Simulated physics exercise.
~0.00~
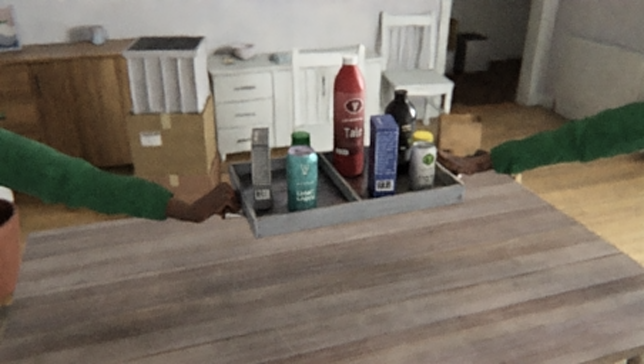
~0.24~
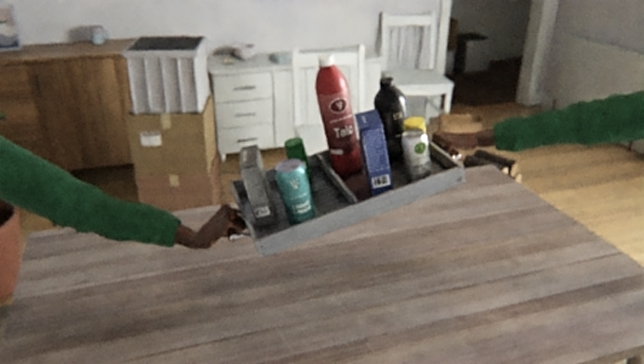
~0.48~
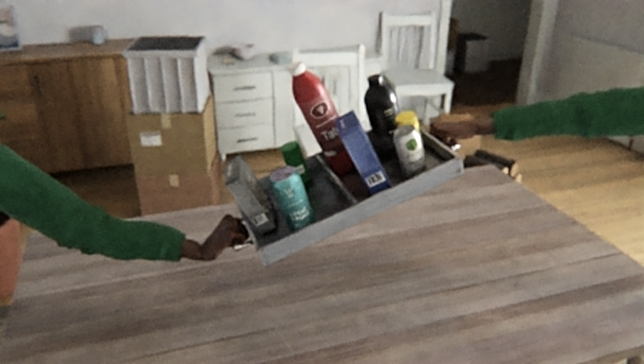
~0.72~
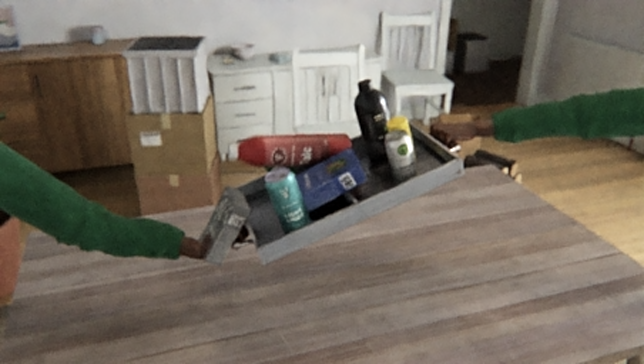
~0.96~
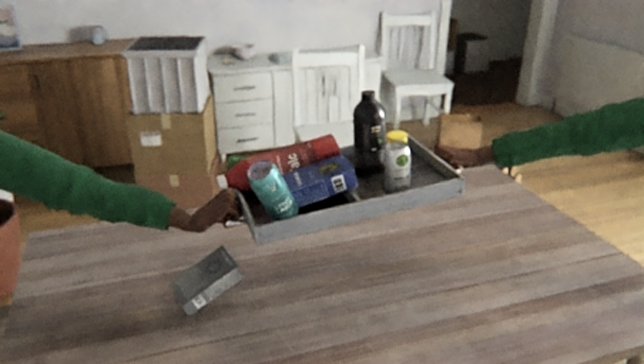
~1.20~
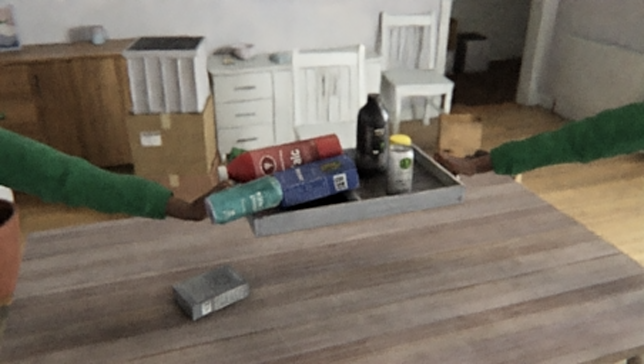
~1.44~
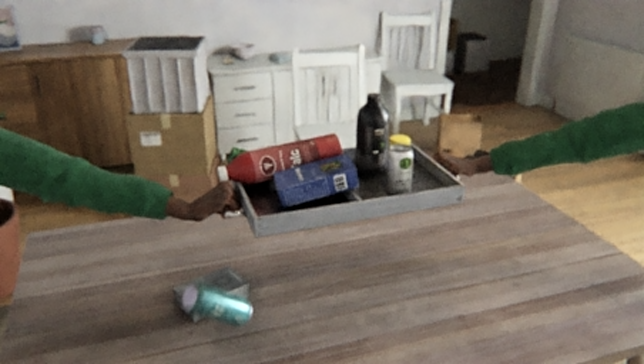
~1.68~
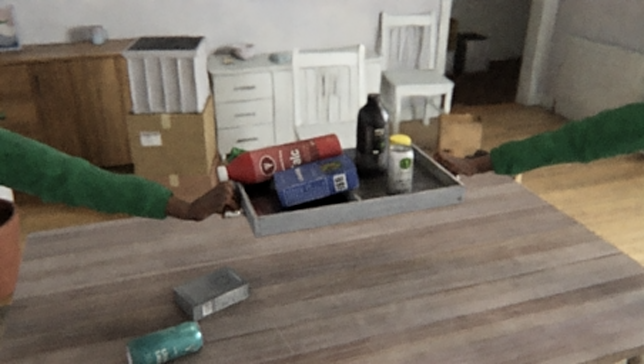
To begin with, two green-sleeved arms hold a gray tray of upright bottles, cans and packets above a wooden table. The hands tip the tray, left edge down, and the load leans leftward. As the tilt deepens, the red bottle and blue packet topple, and the grey packet tumbles over the left edge onto the table. The hands bring the tray back level while the turquoise can tips over, drops off and rolls beside the packet. Finally, the red bottle and blue packet lie on the tray, with the black bottle and yellow-topped shaker still standing.
